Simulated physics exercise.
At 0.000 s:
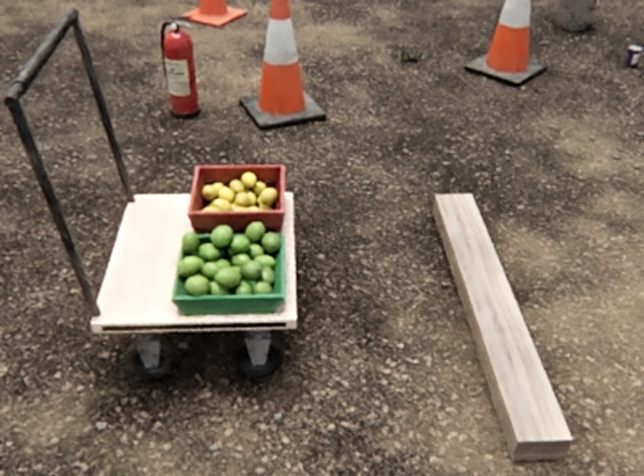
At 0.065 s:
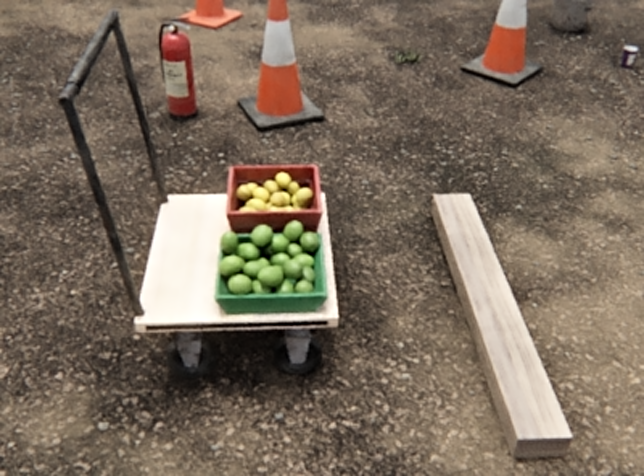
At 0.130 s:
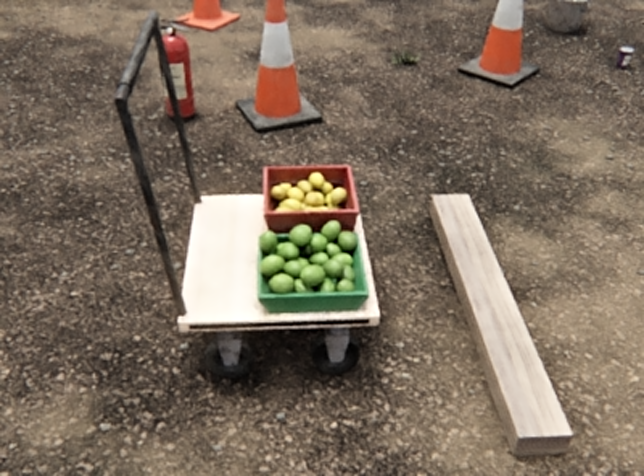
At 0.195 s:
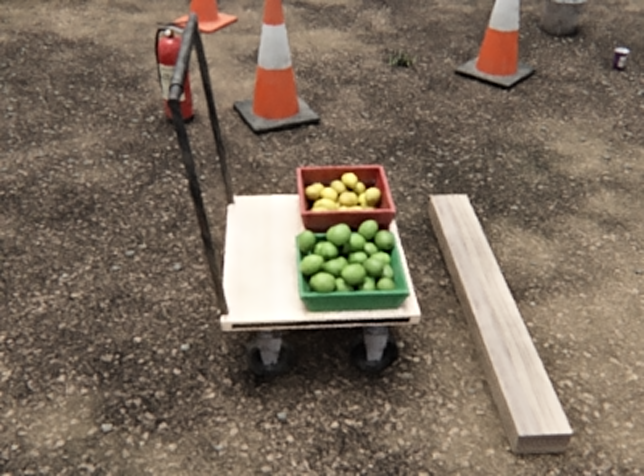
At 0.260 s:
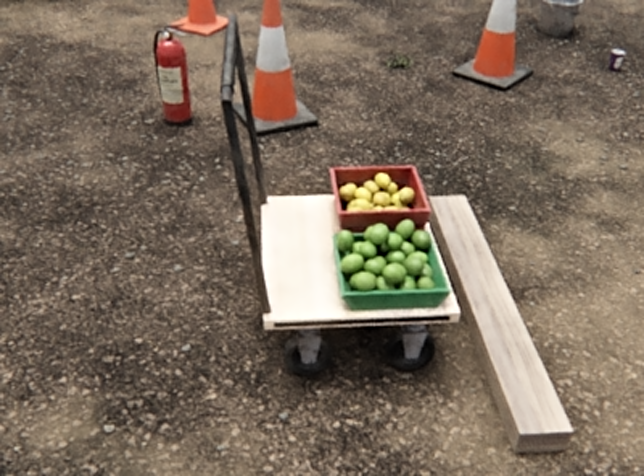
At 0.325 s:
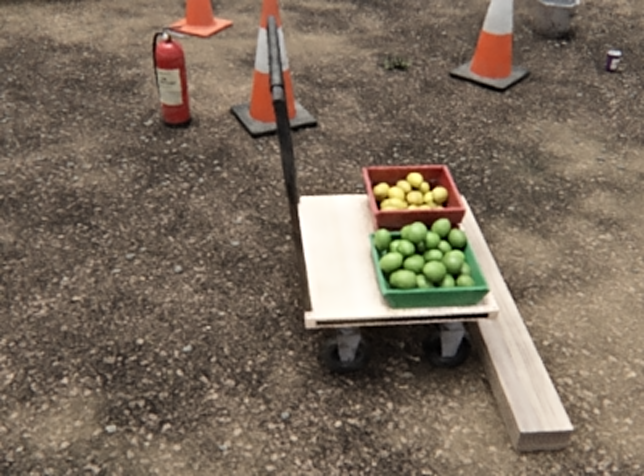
On rough, gritty ground, a cart carrying lemons and limes rolls right toward a wooden beam.
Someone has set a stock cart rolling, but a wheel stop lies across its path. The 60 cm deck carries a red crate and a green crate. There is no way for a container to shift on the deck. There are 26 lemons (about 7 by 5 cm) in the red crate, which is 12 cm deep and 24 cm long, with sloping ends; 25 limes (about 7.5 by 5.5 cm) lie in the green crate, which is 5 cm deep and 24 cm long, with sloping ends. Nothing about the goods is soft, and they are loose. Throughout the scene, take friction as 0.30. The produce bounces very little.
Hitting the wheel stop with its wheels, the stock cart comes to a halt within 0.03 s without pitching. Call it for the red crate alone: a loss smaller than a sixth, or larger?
Smaller.
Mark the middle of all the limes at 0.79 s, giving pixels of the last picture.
Near (470, 261) in pixels.
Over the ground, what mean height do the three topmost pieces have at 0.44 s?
46 cm.
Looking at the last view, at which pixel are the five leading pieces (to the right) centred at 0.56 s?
(519, 245).
After 0.34 s, the wheels strike.
After 0.44 s, red crate 26 in, 0 out and green crate 23 in, 2 out.
After 0.56 s, red crate 26 in, 0 out and green crate 19 in, 6 out.
After 0.79 s, red crate 26 in, 0 out and green crate 15 in, 10 out.
Final count (at 1.29 s), red crate 26 in, 0 out and green crate 15 in, 10 out. Asked share, 0 of 26, 0 per cent.
